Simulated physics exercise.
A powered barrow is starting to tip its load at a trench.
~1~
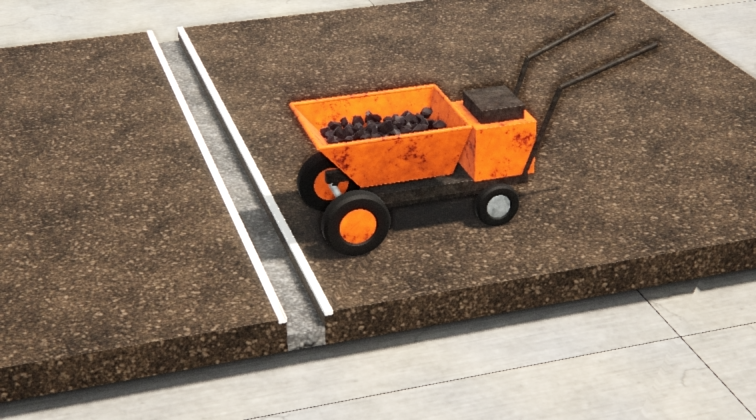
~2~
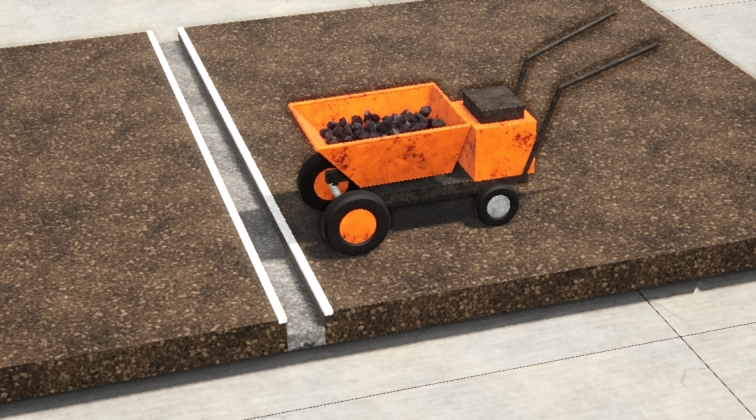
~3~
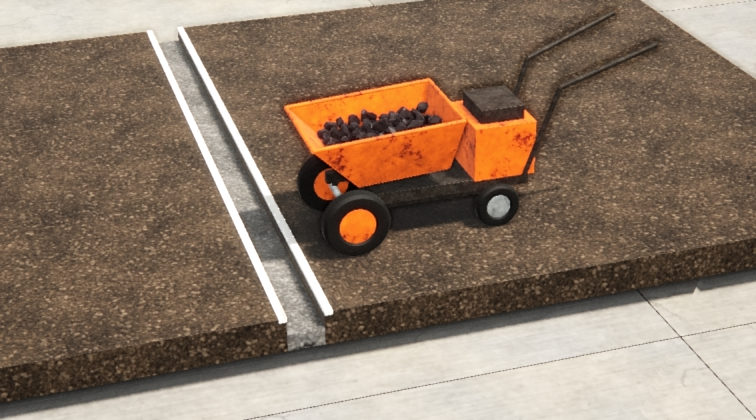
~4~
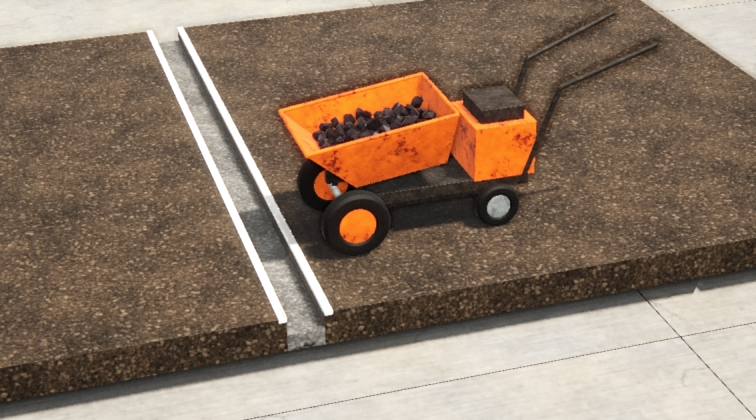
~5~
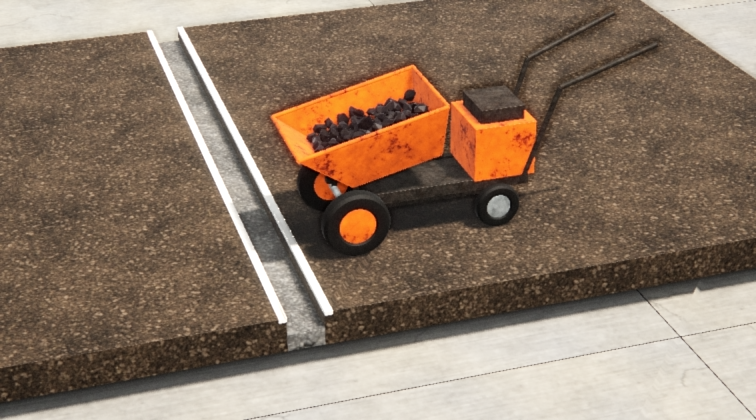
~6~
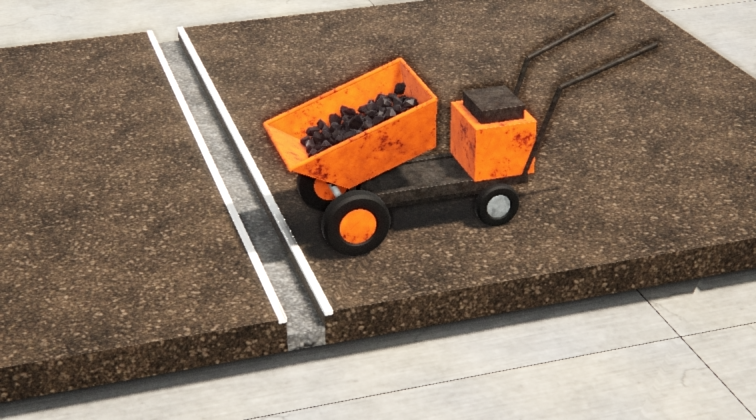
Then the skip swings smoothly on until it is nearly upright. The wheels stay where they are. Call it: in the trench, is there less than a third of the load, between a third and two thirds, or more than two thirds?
Less than a third of the load is in the trench.
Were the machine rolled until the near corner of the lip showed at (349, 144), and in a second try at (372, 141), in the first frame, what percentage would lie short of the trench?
First position: Some 0 percent; second position: Some 10 percent.
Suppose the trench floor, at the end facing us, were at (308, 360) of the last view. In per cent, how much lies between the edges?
That would give roughly 0 percent.
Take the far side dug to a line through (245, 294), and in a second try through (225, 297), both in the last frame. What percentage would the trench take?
Well, it'd be something like 40 per cent the first time and 70 per cent the second.
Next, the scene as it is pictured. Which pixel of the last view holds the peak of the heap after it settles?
I'd mark the summit at roughly pixel (224, 222).
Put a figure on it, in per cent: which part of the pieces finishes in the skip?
My estimate is about 35 per cent.
Shortly afterwards, skip tipped steeply; the whole lot in the skip.
Next, skip tipped right over; the bulk in the skip; near a quarter beyond it; only a few falling.
Some moments later, skip tipped right over; near a third in the skip; near two thirds beyond it.
In the end, skip tipped right over; near a third in the skip; only a few in or heaped over the trench; near two thirds beyond it.
